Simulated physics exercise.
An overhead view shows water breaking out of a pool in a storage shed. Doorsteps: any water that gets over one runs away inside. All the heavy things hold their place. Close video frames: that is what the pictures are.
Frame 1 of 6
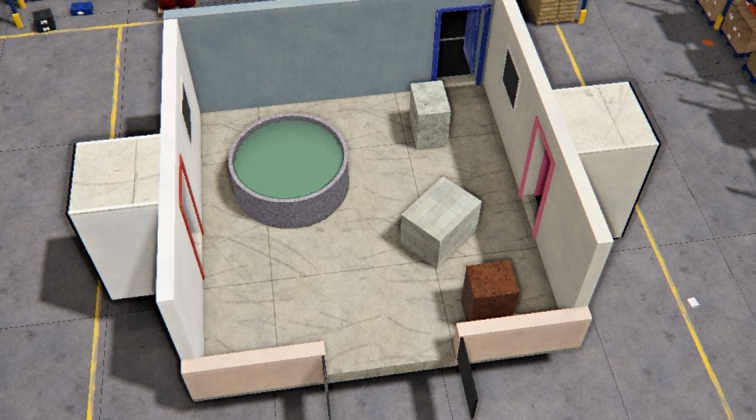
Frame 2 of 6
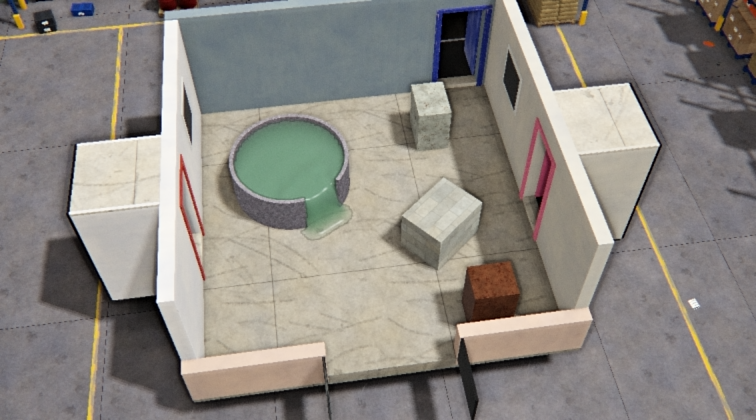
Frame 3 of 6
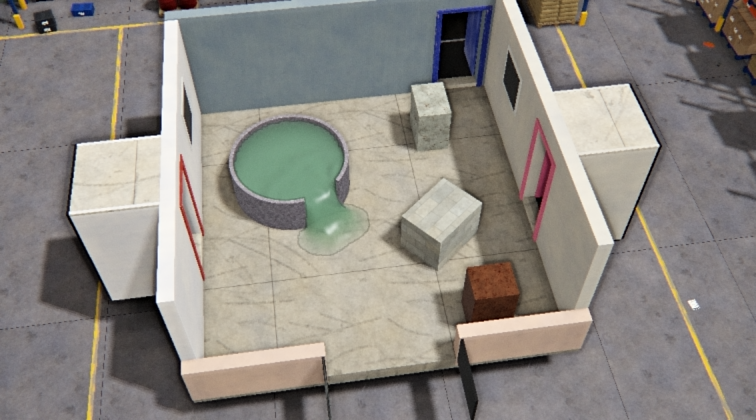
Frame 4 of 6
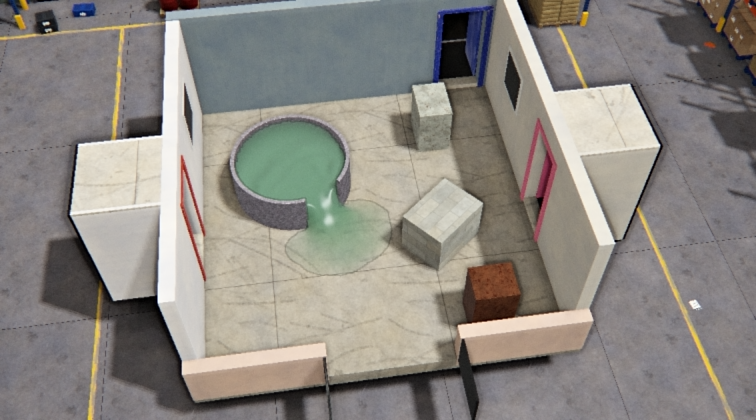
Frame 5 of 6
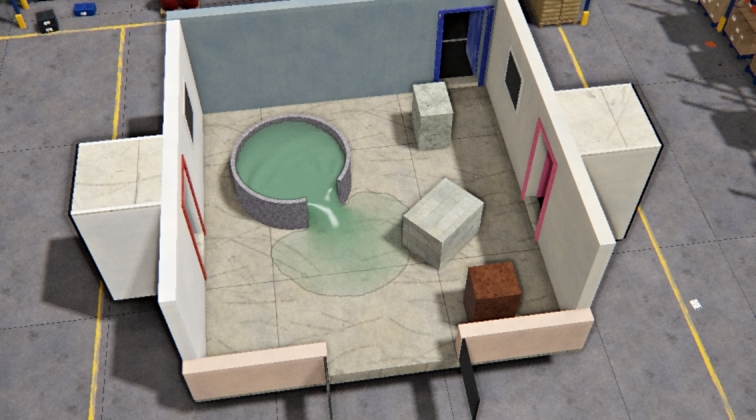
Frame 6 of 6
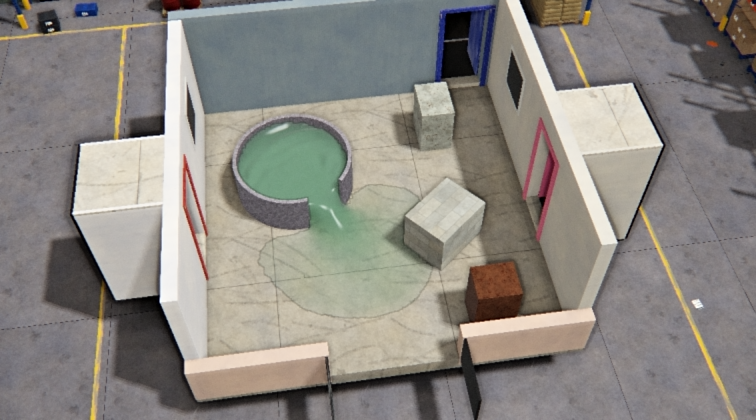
In a storage shed, green water pours through a gap in a round tank and spreads across the floor.
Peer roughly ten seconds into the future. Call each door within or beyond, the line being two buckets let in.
Pink door - within; blue door - within; red door - within.
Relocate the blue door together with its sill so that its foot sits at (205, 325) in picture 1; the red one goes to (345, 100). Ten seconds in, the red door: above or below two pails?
Red door: Falls short.
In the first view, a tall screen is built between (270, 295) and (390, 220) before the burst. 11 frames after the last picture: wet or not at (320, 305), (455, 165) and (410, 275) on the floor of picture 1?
Untouched; submerged; untouched.
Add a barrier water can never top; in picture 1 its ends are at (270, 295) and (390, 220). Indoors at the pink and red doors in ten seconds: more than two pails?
Pink: Falls short; red: Overshoots.
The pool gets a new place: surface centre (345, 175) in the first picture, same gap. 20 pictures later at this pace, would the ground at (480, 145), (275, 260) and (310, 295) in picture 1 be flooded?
My reading is hit by the flood first, missed by the flood next and missed by the flood last.
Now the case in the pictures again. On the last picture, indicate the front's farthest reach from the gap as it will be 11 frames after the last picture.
Somewhere about (563, 332).
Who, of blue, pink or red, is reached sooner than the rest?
That's the pink door.
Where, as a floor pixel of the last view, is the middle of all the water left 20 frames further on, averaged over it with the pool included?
Centre: Close to (344, 219).
A moment on, water covers 30 % of the floor; the pink door not reached, the blue door not reached, the red door not reached.
Next, water covers 45 % of the floor; the pink door not reached, the blue door not reached, the red door not reached.
Then, water covers 55 % of the floor; the pink door wet at the sill, nothing in, the blue door not reached, the red door not reached.
Later, water covers 80 % of the floor; the pink door wet at the sill, nothing in, the blue door wet at the sill, nothing in, the red door wet at the sill, nothing in.
In the end, water covers 95 % of the floor; the pink door wet at the sill, nothing in, the blue door wet at the sill, nothing in, the red door wet at the sill, nothing in.
